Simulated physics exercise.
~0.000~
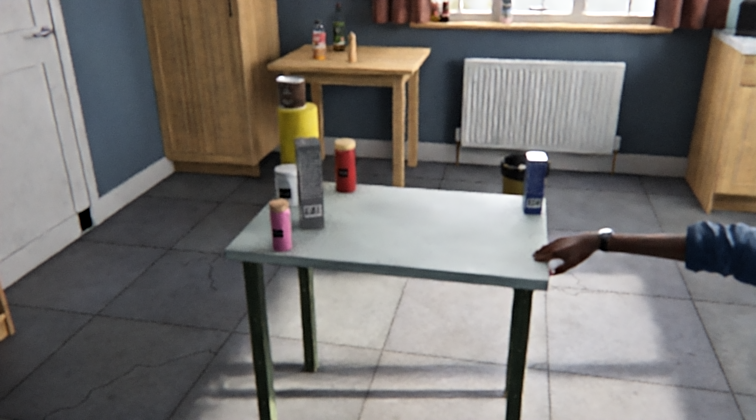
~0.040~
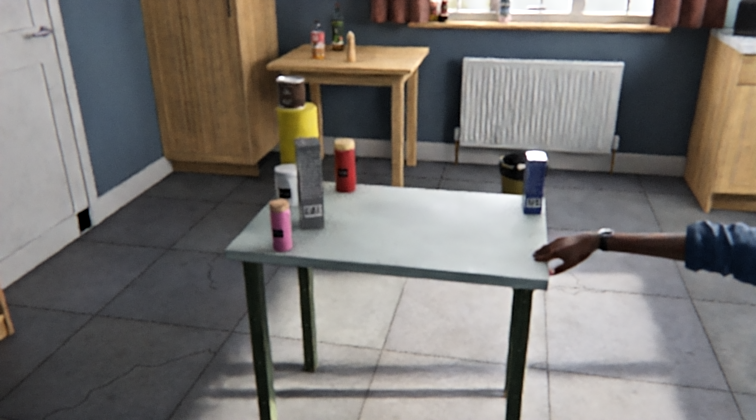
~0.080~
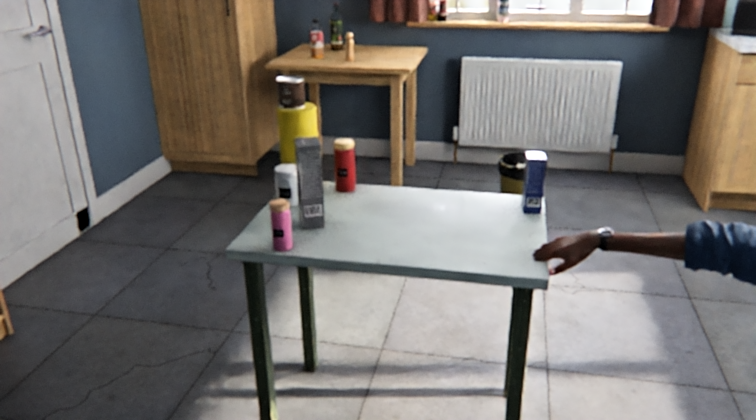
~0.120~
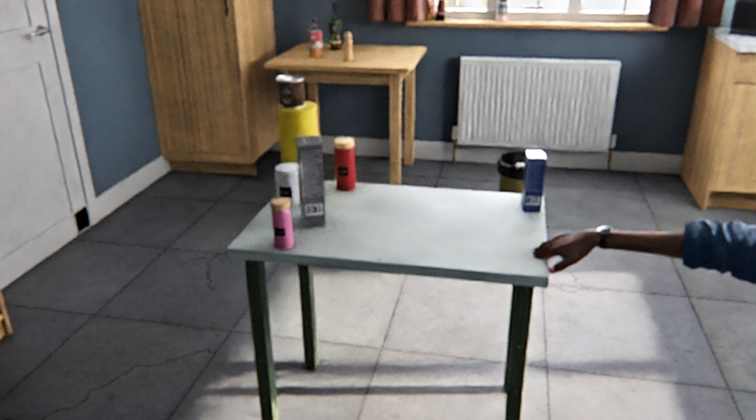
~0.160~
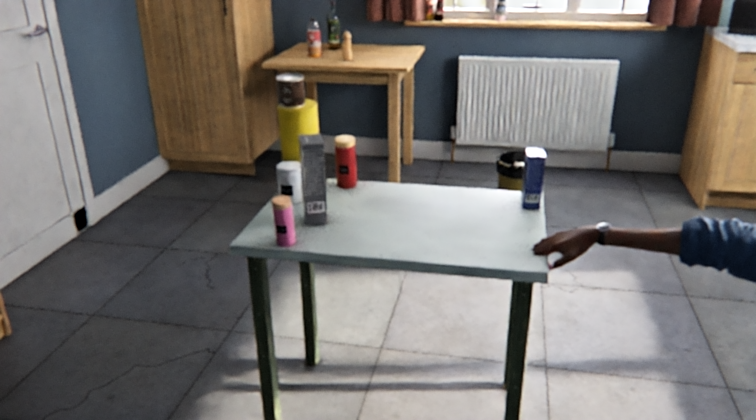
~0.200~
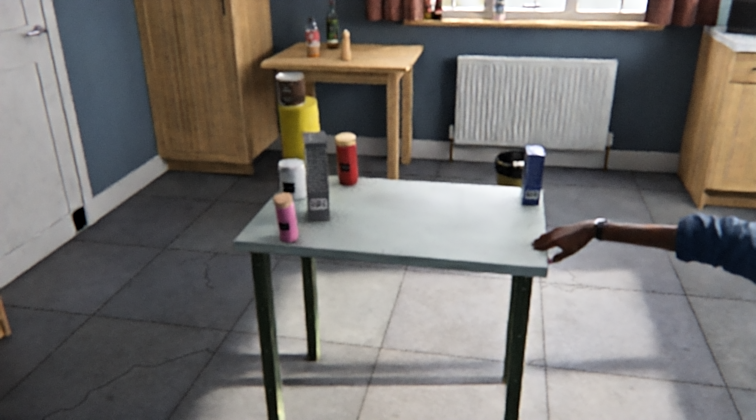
A pale-topped side table with dark green legs stands in a sunlit, grey-tiled kitchen, seen from slightly above. Pink, white, grey, red, brown and yellow containers cluster at its left, a blue carton stands at right, and a hand touches the right corner. The table creeps slightly away with its load, the pink shaker and then the red jar leaning faintly, as the camera drifts a little right.
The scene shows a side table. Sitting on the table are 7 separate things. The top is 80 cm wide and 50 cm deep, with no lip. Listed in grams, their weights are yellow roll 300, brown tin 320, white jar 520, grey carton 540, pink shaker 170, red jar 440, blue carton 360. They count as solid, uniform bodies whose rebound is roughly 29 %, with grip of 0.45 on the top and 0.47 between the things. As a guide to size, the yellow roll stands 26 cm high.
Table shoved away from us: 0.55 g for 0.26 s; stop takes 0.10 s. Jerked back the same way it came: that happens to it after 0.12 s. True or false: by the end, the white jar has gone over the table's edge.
False.
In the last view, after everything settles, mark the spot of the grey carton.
In the last view, its centre sits near (299, 232).
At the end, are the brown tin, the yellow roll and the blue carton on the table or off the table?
Once it all settles, the brown tin leaves its surface, the yellow roll stays on its surface and the blue carton leaves its surface.
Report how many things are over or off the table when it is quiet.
7 of them.
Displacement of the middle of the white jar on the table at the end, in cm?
11 cm.
Around 0.70 s, table shifted 19 cm; brown tin, pink shaker and red jar now off the table; white jar on its side near (313, 171); yellow roll on its side.
Around 1.20 s, blue carton now off the table; white jar on its side near (284, 203); yellow roll on its side.
Finally (2.7 s), off the table, brown tin, pink shaker, red jar and blue carton; on their side or leaning hard on the table, yellow roll, white jar and grey carton. In the last view, white jar near (293, 204).
